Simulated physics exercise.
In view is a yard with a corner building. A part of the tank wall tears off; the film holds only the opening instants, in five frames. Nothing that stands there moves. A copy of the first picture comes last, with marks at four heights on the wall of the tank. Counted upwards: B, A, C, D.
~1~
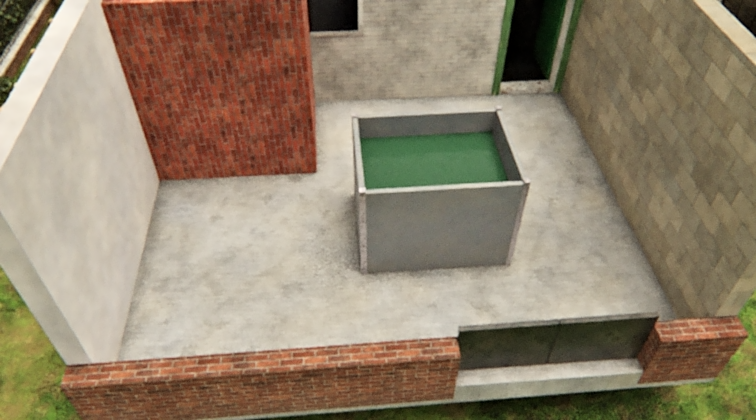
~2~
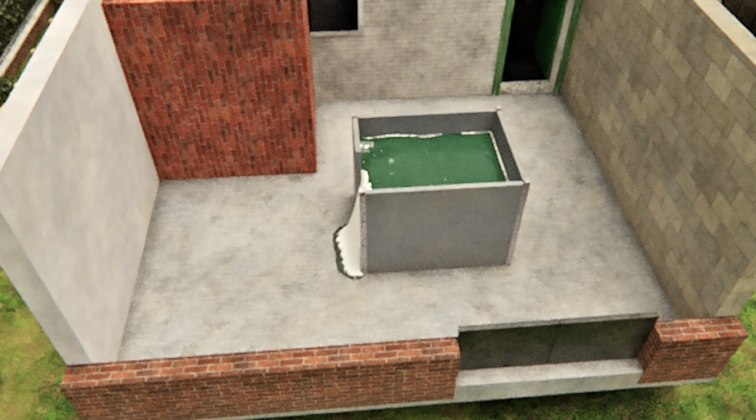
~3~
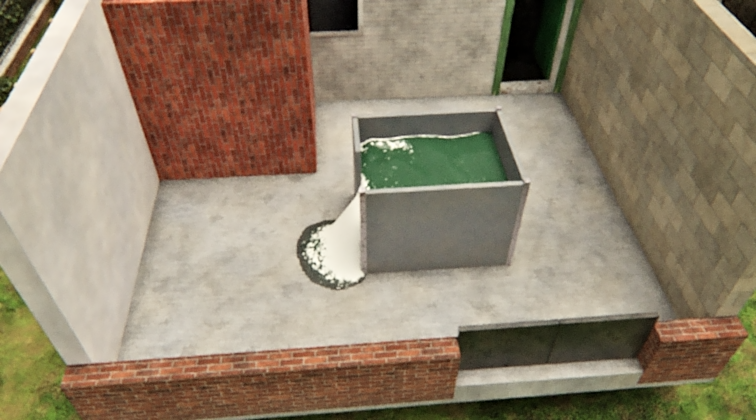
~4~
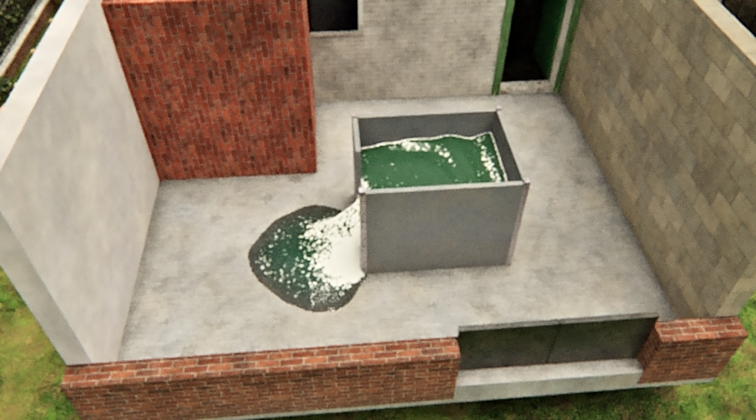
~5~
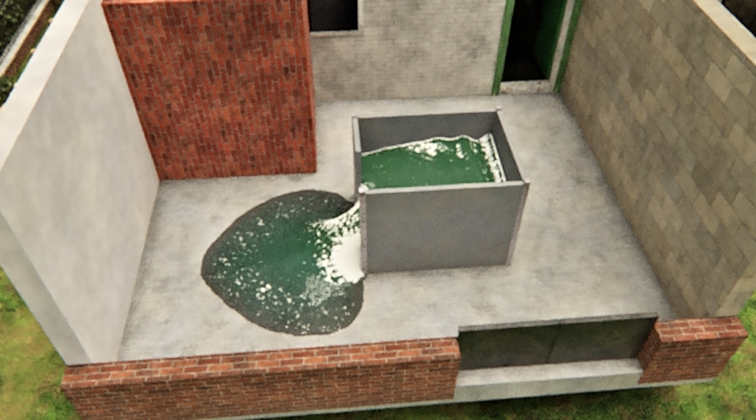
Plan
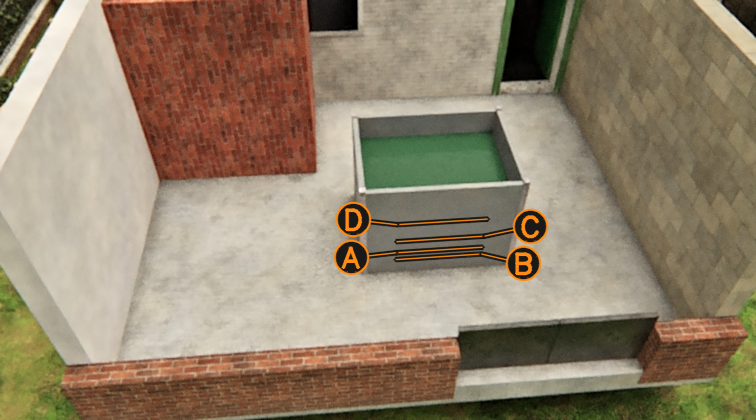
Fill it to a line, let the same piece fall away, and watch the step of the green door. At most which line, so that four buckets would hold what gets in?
That is level D.
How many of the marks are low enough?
All four.
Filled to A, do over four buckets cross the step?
No.
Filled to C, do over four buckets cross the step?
No, that is safe.
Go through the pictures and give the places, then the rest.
Water in the tank at rest, its middle at (434, 168); foot of the green doorway at (526, 93); shut gate at (556, 326), in the first picture.
Front seen at (344, 228), 1 % of the ground wet, in the second picture.
Front seen at (306, 237), 3 % of the ground wet, in the third picture.
Front seen at (258, 247), 7 % of the ground wet, in the fourth picture.
Front seen at (210, 273), 13 % of the ground wet, in the fifth picture.
On the marked copy, A at (439, 250); B at (438, 256); C at (440, 238); D at (442, 221); from the bottom up B, A, C, D.
For level A, nothing gets over.
For level B, nothing gets over.
For level C, nothing gets over.
For level D, a splash gets over, under a bucket.
